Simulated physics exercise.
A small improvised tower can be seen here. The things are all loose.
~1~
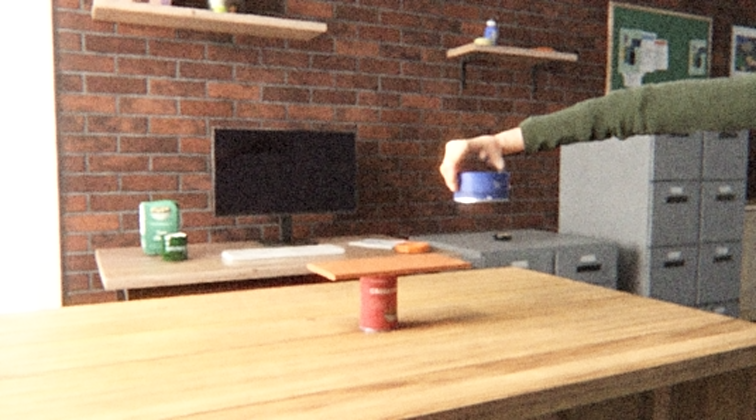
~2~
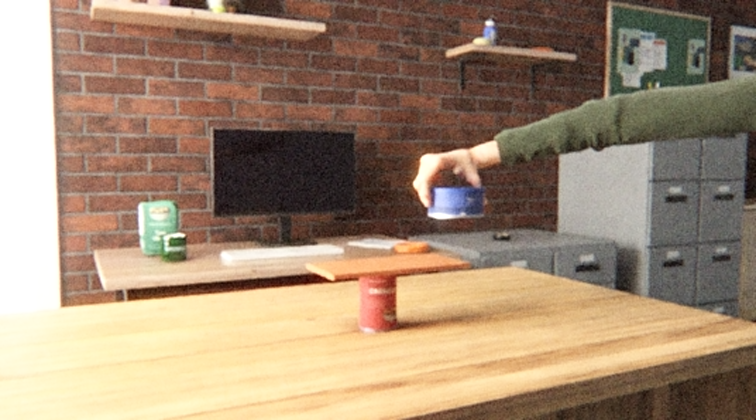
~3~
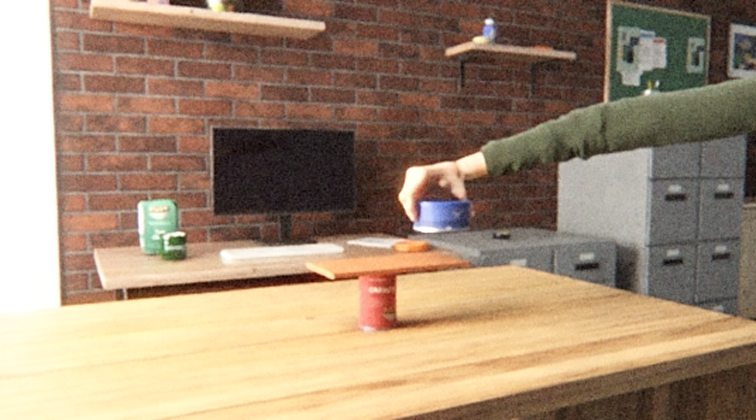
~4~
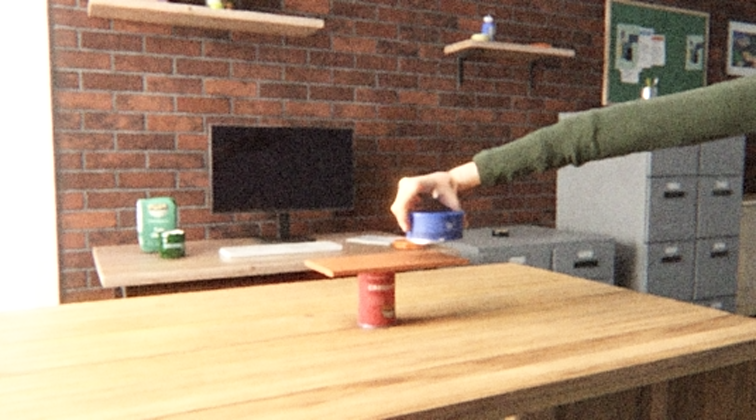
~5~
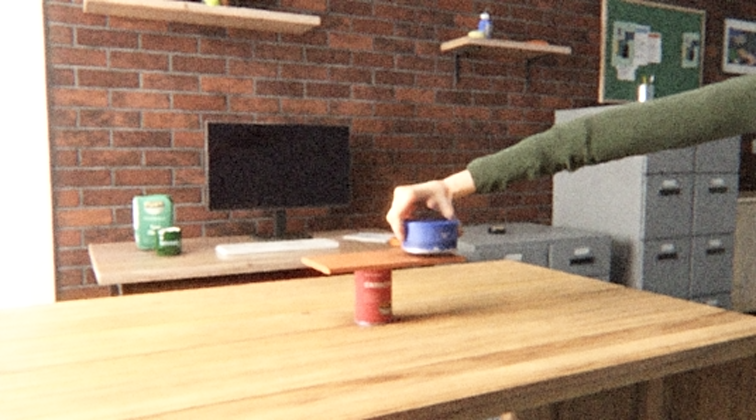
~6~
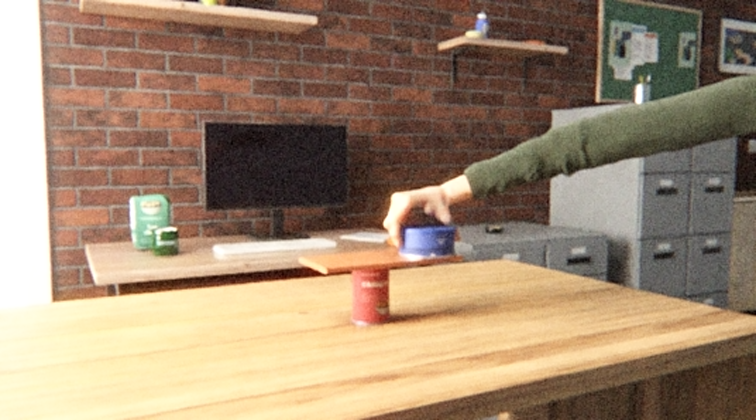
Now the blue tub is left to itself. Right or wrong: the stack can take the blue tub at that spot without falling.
Wrong.
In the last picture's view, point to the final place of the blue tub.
It ends near (432, 284).
Then, 0.40 s after the last picture, blue tub now fallen; orange board tipped 29° from how it was.
Then, 0.50 s after the last picture, orange board tipped 51° from how it was.
Then, 1.40 s after the last picture, orange board tipped 50° from how it was.
At rest, fallen, blue tub; tipped over in the stack, orange board; red tin in place. Seen from the same camera at the end, blue tub near (432, 284). The stack comes apart.
